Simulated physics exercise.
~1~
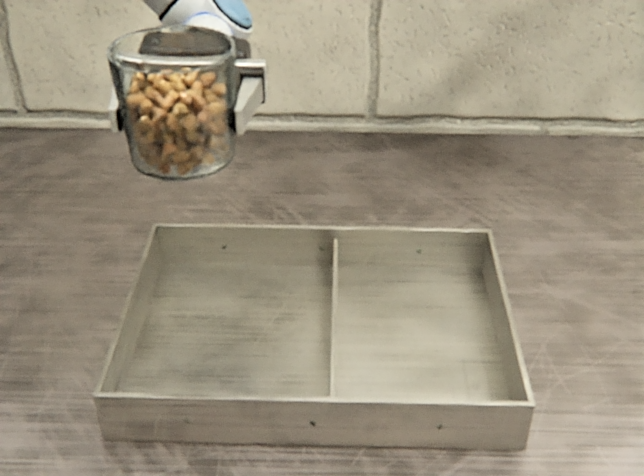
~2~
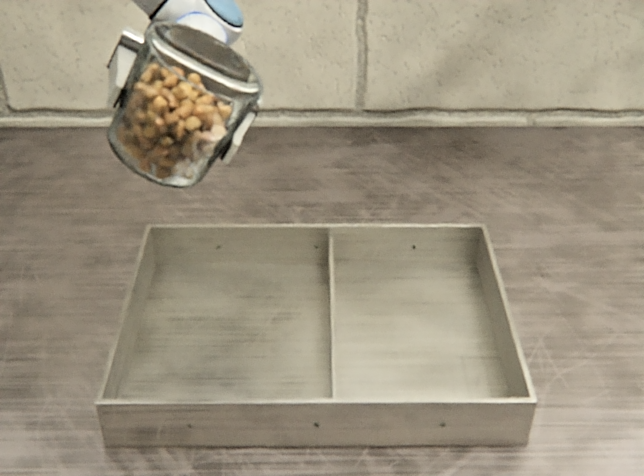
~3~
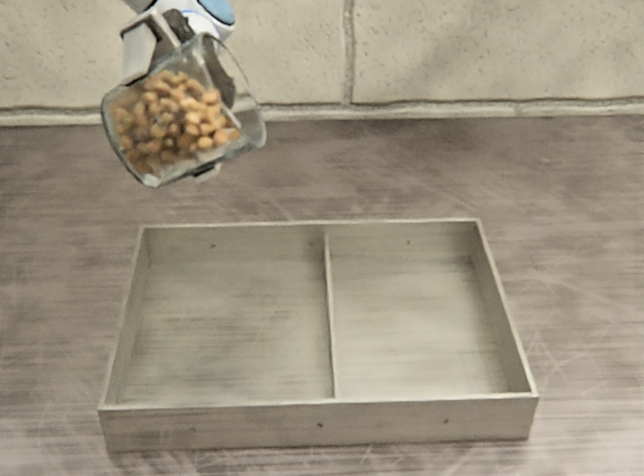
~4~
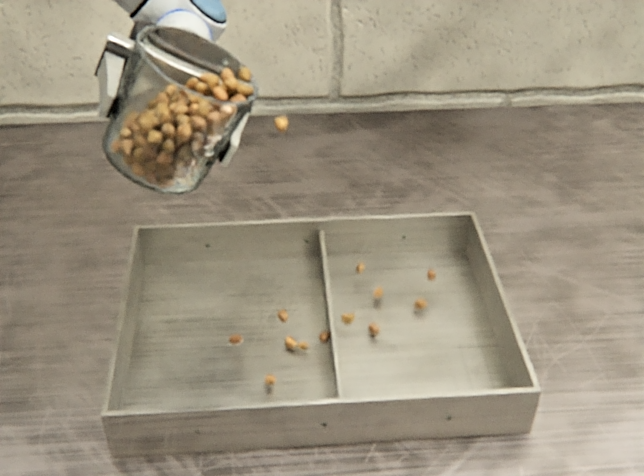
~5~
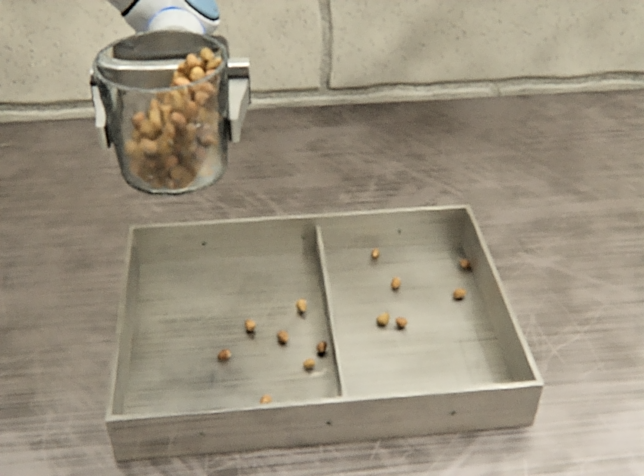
At first, a robotic gripper holds a clear beaker full of small tan beans upright above a shallow gray tray, which a low wall divides into two parts. The gripper tips the beaker to the right, and the beans slide toward its lower side. It leans further until it lies nearly on its side. As it begins to swing back up, a few beans have scattered across both parts of the tray, and one is still in the air. Finally the beaker is upright again, still holding most of its beans, with a small scattering lying on each side of the divider.
